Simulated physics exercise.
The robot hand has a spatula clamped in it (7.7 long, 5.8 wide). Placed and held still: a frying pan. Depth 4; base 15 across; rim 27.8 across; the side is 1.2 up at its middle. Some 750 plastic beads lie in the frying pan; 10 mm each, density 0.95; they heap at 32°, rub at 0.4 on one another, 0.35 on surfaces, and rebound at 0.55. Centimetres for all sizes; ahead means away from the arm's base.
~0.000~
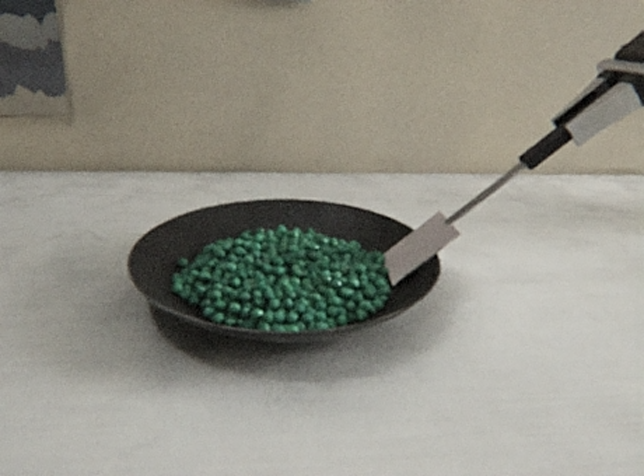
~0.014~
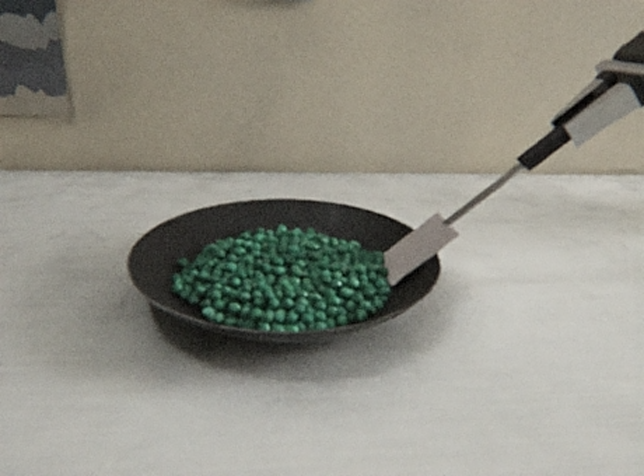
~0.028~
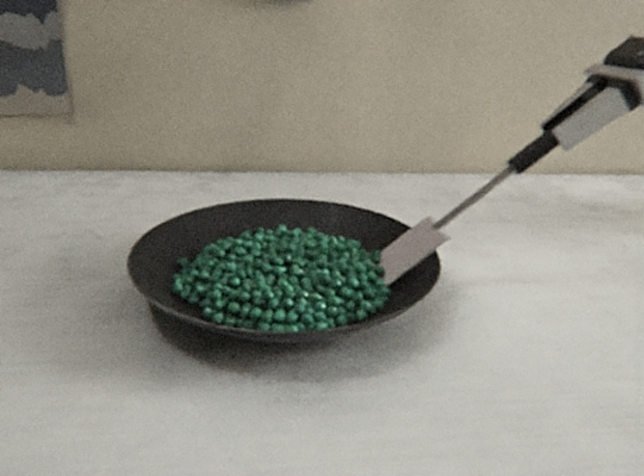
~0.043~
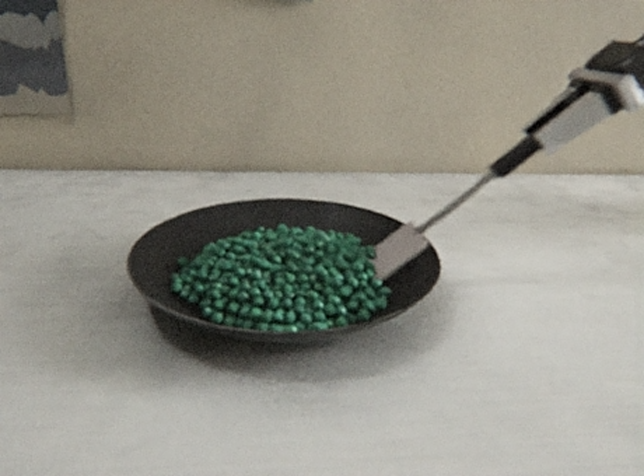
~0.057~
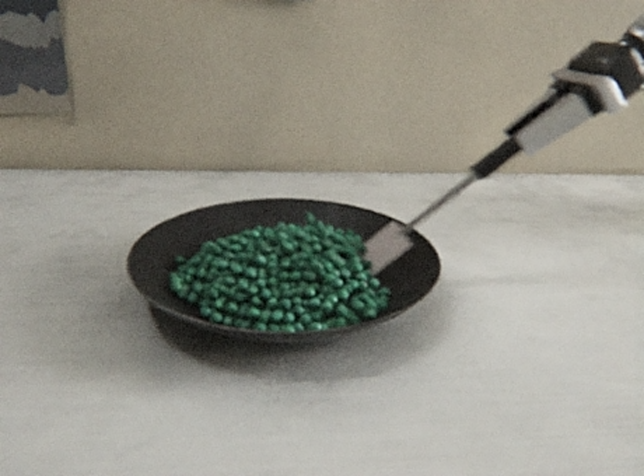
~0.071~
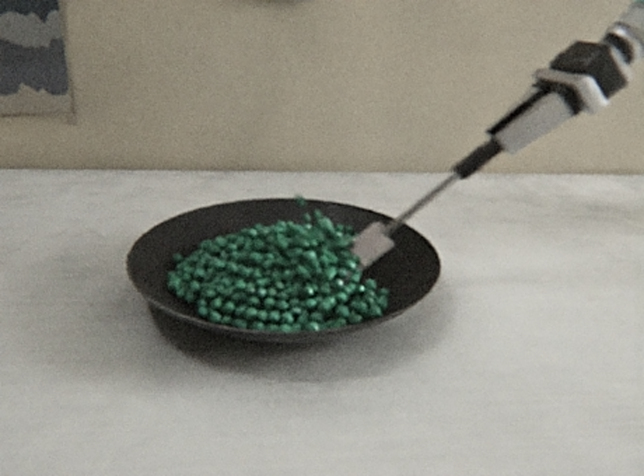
Green beads heaped in a dark frying pan, a robot-held spatula pushing in from the right and shoving some leftward and up.
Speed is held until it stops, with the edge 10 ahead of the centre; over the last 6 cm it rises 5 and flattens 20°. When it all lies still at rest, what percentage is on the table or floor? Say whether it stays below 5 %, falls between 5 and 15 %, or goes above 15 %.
It goes above 15 %.
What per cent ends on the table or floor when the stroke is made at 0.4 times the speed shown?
Roughly 5 per cent.
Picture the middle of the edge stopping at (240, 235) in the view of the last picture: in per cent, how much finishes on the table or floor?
Around 10 percent.
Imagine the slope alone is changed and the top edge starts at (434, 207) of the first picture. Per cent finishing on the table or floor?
20 percent or so.
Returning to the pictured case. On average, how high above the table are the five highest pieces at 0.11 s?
Roughly 8 cm above the table.
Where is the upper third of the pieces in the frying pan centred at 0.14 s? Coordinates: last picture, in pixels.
Near (242, 251).
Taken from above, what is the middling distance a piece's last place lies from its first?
The answer is about 3 cm.
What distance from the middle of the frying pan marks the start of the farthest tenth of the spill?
Around 100 centimetres.
By 0.11 s, sloping 42°, highest piece 11 above the table; 747 in the frying pan, 1 on the blade or in flight.
By 0.14 s, sloping 37°, highest piece 13 above the table; 747 in the frying pan, 1 on the blade or in flight.
By 0.36 s, sloping 22°, highest piece 14 above the table; 590 in the frying pan, 62 on the table or floor, 96 on the blade or in flight.
By 1.41 s, sloping 22°, highest piece 4 above the table; 589 in the frying pan, 159 on the table or floor.
Final count, 589 in the frying pan, 159 on the table or floor. That is 21 % on the table or floor.
